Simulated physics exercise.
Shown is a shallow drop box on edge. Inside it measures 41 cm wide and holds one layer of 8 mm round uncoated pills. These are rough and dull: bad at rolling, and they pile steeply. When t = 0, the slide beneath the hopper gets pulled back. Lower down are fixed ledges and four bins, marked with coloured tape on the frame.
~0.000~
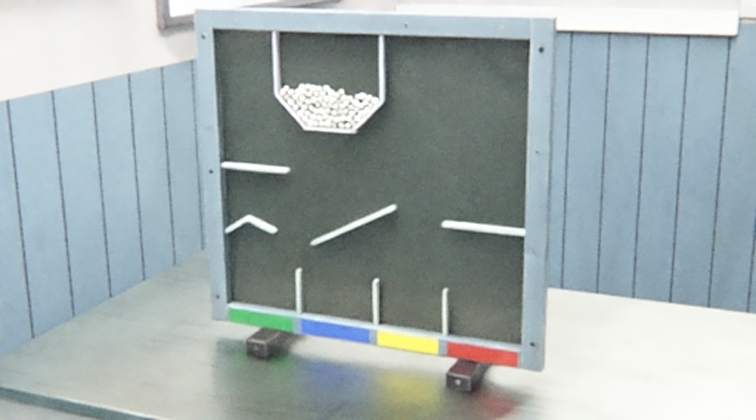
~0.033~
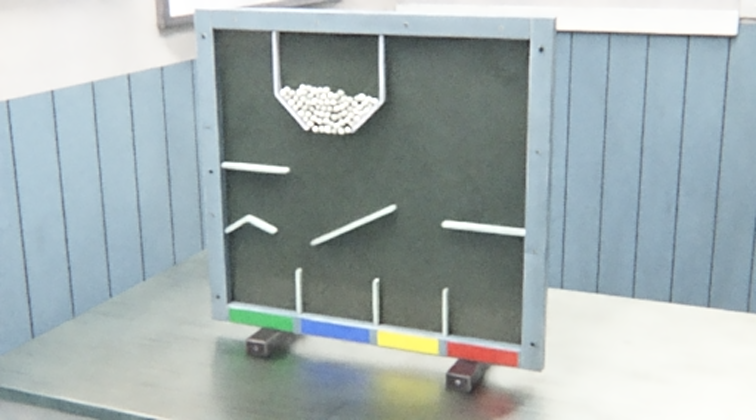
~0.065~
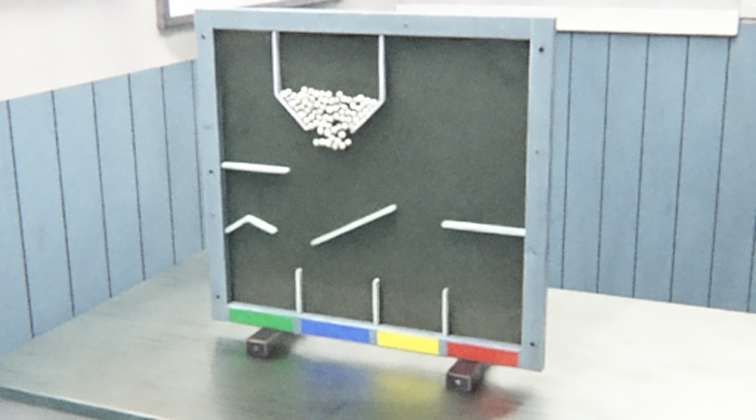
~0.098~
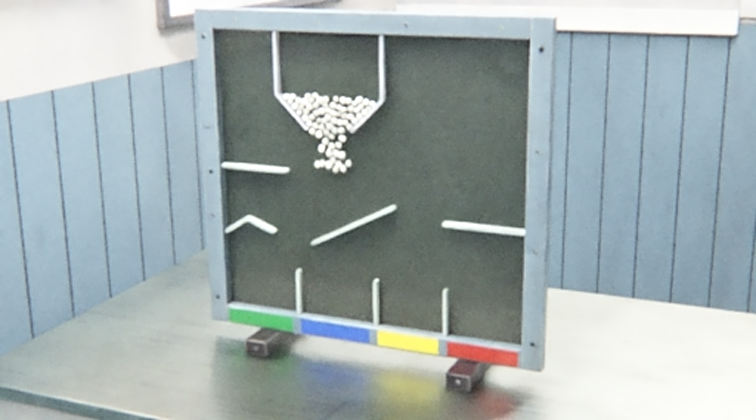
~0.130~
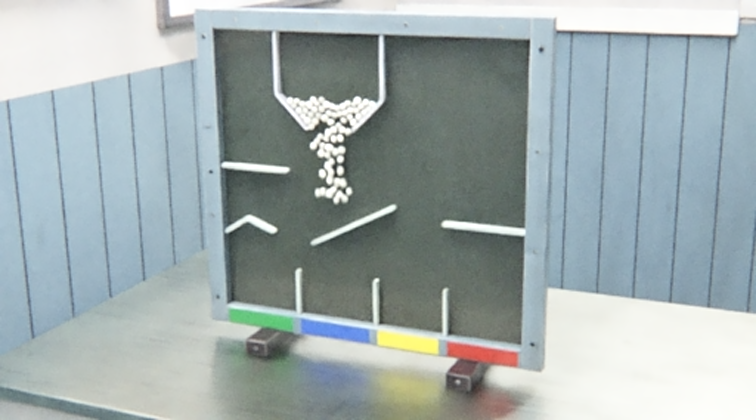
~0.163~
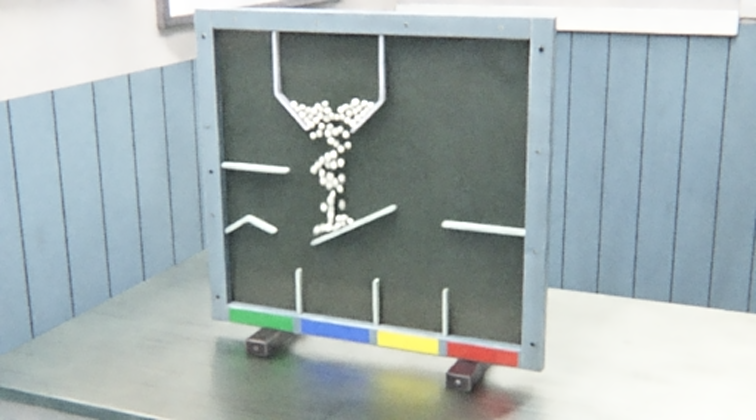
Small white pellets drop from the opened bottom of a hopper inside an upright framed box, first in a small cluster, then in a lengthening stream that falls past a level ledge and lands on the sloping ledge below.
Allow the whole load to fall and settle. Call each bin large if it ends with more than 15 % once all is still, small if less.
Red bin: Small; blue bin: Small; green bin: Large; yellow bin: Small.
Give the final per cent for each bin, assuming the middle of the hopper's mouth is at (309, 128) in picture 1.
Final per cent - red bin: 0, blue bin: 20, green bin: 80, yellow bin: 0.
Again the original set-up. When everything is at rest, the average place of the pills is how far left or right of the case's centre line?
Roughly 14 centimetres left of centre.
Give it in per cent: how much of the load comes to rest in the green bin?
Estimate: Close to 90 %.
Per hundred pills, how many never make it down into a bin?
Close to 0 in a hundred, I reckon.
After 0.24 s, 80 % have left the hopper; down in the bins, nothing yet.
After 0.34 s, 100 % have left the hopper; down in the bins, green 20 %.
After 0.55 s, 100 % have left the hopper; down in the bins, blue 5 %, green 70 %.
Settled by 1.5 s, red 0 %, blue 10 %, green 90 %, yellow 0 %.
